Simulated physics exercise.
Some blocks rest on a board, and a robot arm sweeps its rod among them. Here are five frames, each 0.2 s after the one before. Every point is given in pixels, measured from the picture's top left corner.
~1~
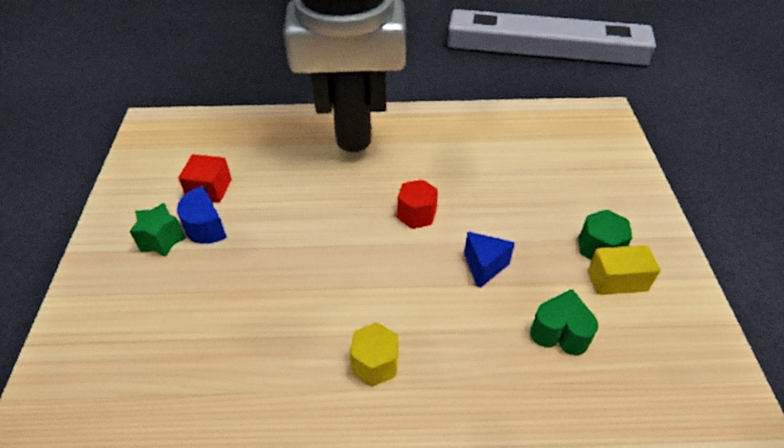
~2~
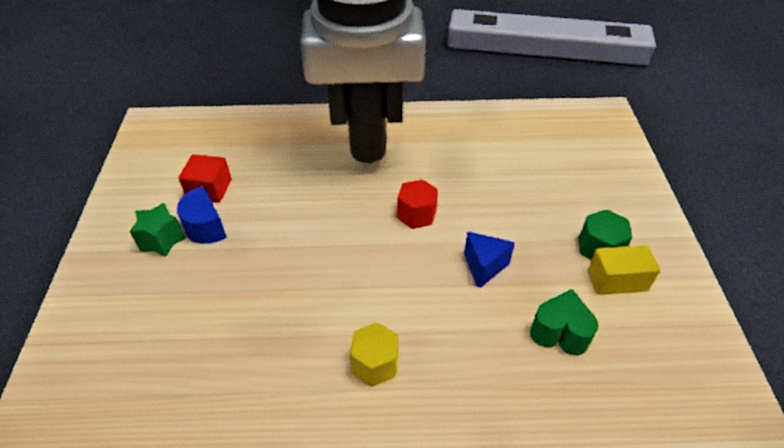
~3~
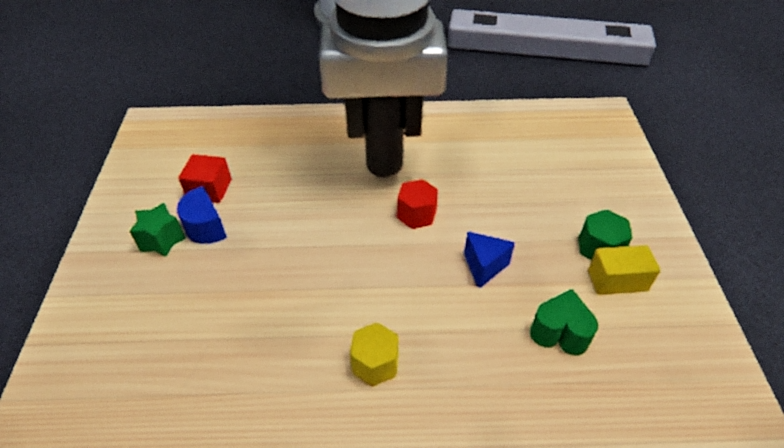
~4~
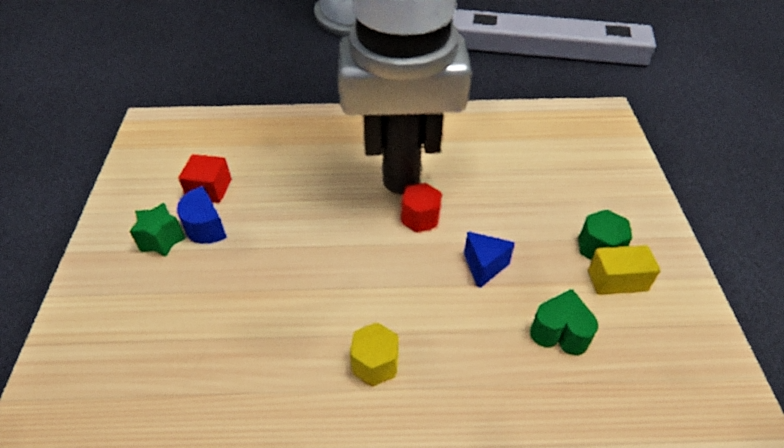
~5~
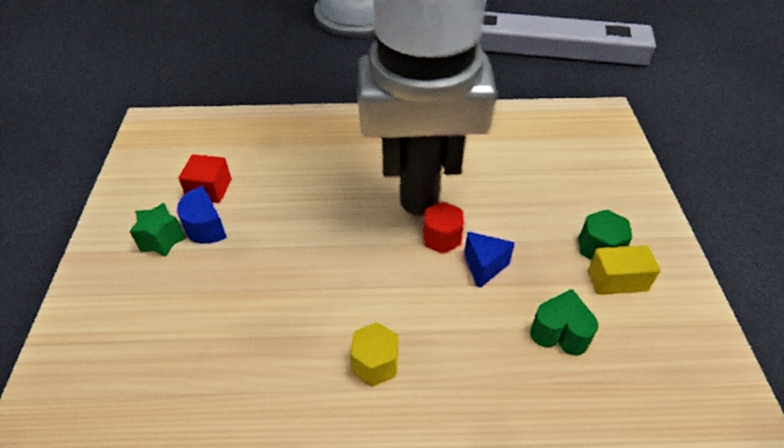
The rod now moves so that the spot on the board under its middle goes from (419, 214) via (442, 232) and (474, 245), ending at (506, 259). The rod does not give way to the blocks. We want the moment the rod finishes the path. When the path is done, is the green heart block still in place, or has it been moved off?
By the time the path is finished, it has moved at least a centimetre.
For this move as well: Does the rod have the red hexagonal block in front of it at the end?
I expect so.
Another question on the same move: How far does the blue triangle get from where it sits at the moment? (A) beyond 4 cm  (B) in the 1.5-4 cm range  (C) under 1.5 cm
A (beyond 4 cm)
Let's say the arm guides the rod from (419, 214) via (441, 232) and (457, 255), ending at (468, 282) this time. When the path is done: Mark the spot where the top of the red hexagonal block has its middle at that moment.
It should be at about (517, 269).
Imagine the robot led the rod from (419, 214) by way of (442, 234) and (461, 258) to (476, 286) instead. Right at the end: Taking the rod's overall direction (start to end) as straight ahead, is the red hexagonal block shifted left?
Yes
On the path given first. One third of the way, rod at (444, 221); red hexagonal block at (473, 235); blue triangle at (511, 263).
Two thirds of the way, rod at (476, 234); red hexagonal block at (506, 251); blue triangle at (537, 285), turned 25° clockwise.
At the end, rod at (509, 247); red hexagonal block at (543, 264); blue triangle at (569, 299), turned 45° clockwise; green heart block at (584, 333), turned 35° clockwise; green hexagonal block unmoved.
